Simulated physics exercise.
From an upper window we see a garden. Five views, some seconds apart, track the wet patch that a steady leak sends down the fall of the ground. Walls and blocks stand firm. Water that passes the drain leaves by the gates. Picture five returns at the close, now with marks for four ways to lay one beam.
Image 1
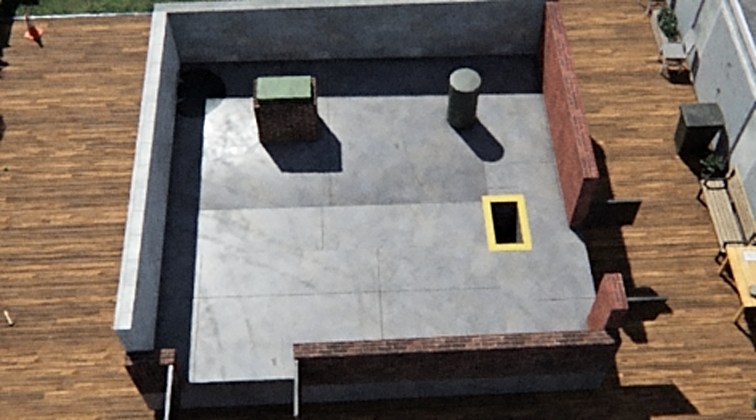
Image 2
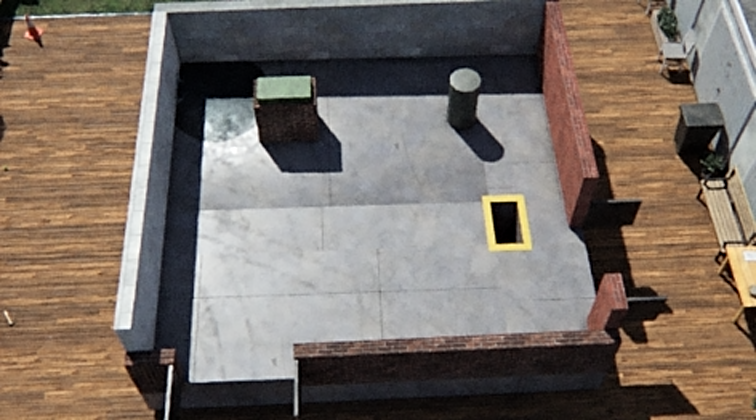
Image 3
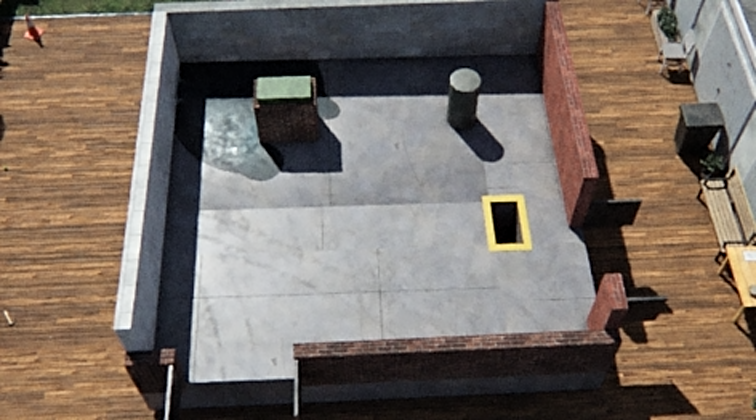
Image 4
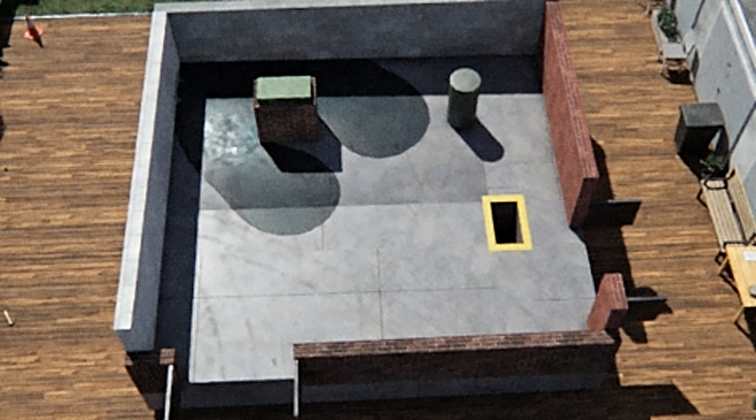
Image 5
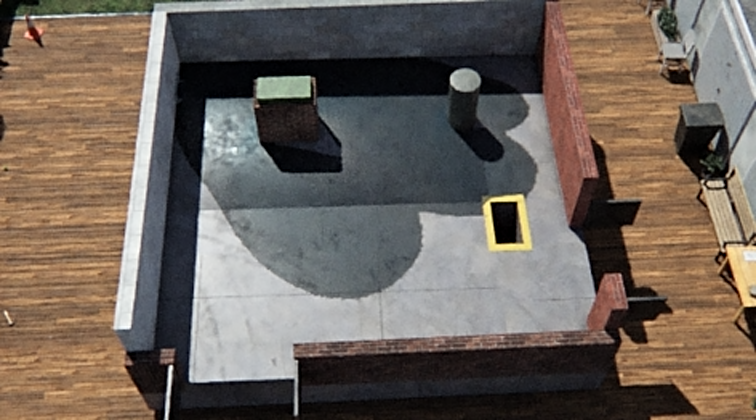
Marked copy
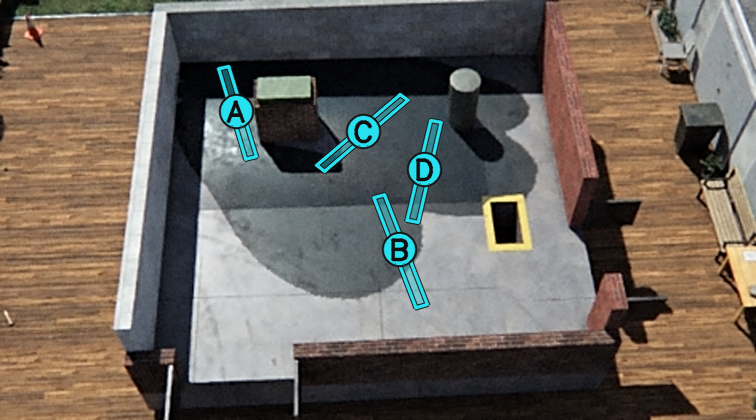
A walled, grey-paved square surrounded by brown wooden decking fills a garden, seen from a high window. A green-topped brick block stands at the upper left of the paving, a grey-green cylinder at the upper right, and a yellow-framed dark opening below it. A dark wet patch spreads from around the block, rightward past the cylinder and down across the paving, while the view stays still.
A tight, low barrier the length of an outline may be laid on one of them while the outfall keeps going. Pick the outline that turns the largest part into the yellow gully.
Choose B.
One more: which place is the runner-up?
Place C.
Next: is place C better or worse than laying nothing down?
Place C is worse.
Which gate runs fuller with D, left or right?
More leaves on the right.
On the marked copy, A from (223, 67) to (251, 157); B from (379, 196) to (421, 306); C from (320, 168) to (404, 97); D from (412, 221) to (435, 121).
With A, about 6 % of the stream goes into the yellow gully, about 94 % out by the gates.
With B, about 27 % of the stream goes into the yellow gully, about 73 % out by the gates.
With C, about 17 % of the stream goes into the yellow gully, about 83 % out by the gates.
With D, about 9 % of the stream goes into the yellow gully, about 91 % out by the gates.
